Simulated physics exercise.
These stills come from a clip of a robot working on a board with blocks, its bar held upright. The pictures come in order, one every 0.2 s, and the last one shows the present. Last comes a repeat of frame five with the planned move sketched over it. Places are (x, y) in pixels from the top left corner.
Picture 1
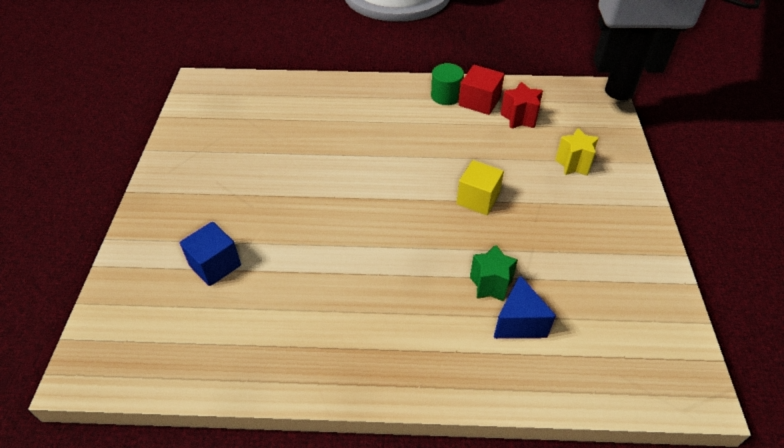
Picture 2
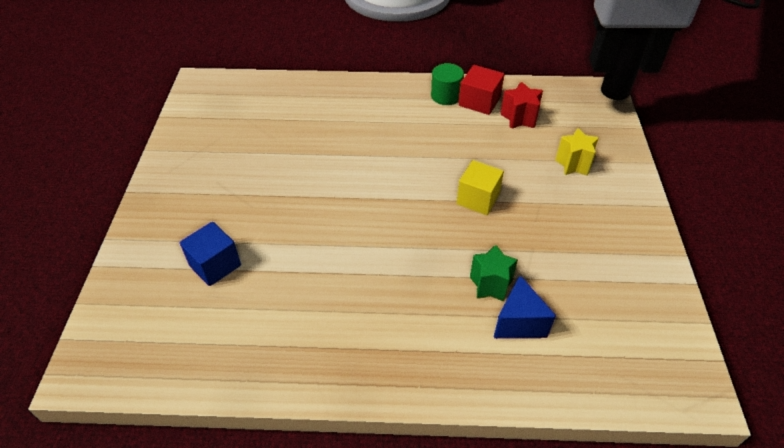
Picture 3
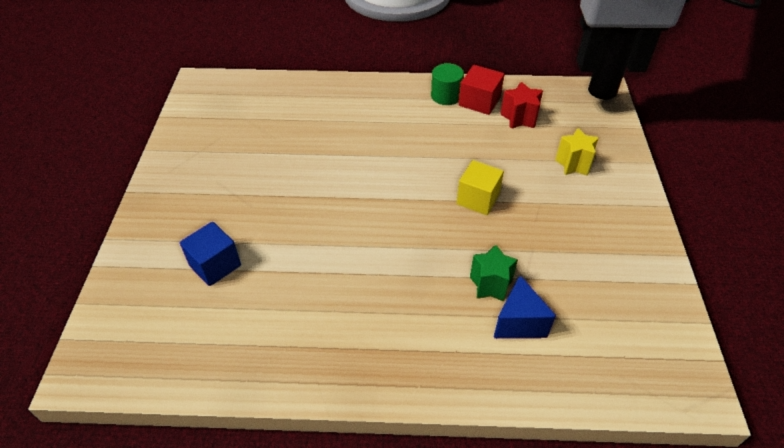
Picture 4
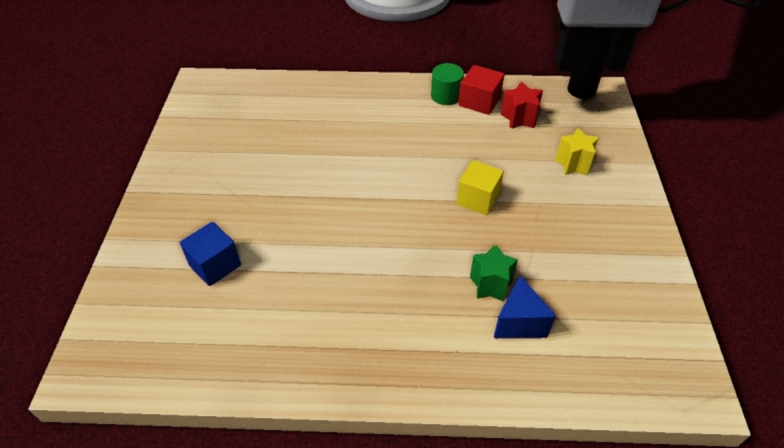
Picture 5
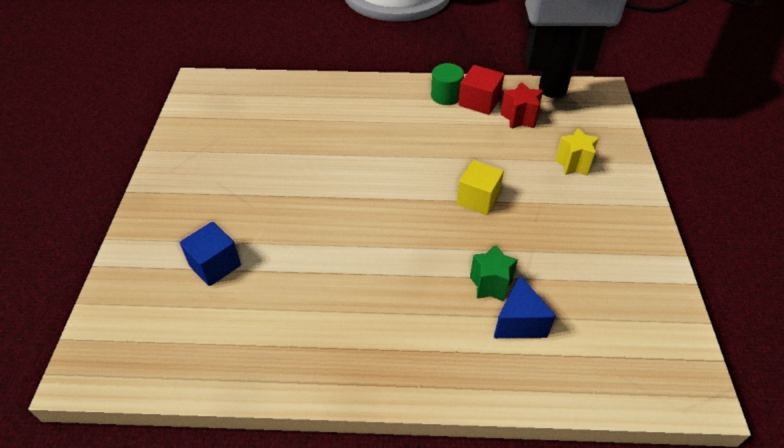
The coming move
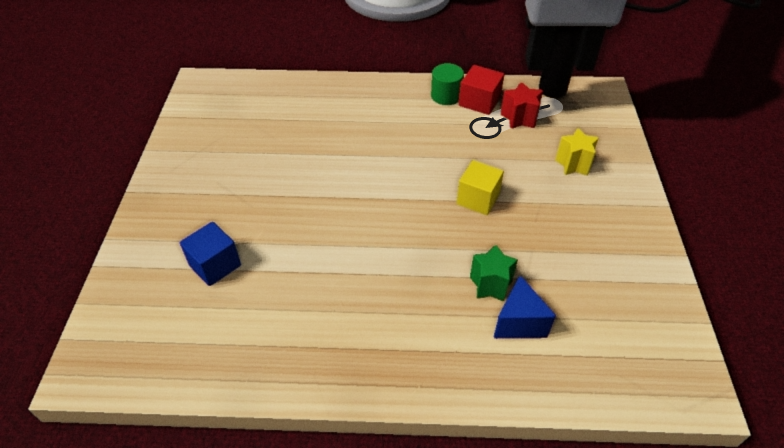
Robot arm with a black tip sliding left along the board's top edge toward a red star, coloured blocks staying still.
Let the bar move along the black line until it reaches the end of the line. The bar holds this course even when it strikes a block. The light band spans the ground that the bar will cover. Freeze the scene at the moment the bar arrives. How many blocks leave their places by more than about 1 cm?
Answer: 1.
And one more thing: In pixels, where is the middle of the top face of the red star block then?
About (474, 120).
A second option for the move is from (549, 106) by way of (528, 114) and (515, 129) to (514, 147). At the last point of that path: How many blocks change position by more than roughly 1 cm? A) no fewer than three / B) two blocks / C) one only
Answer: C.
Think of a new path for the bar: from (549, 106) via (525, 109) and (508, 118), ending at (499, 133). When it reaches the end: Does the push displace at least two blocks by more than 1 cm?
In short: No.
Drawn move, from (549, 106) over (516, 115) to (485, 128).
The first path, step by step. Halfway along, bar (518, 99); red star block (503, 104).
At the end, bar (488, 112); green cylinder still; red square (481, 79), turned 20° clockwise; red star block (474, 120).
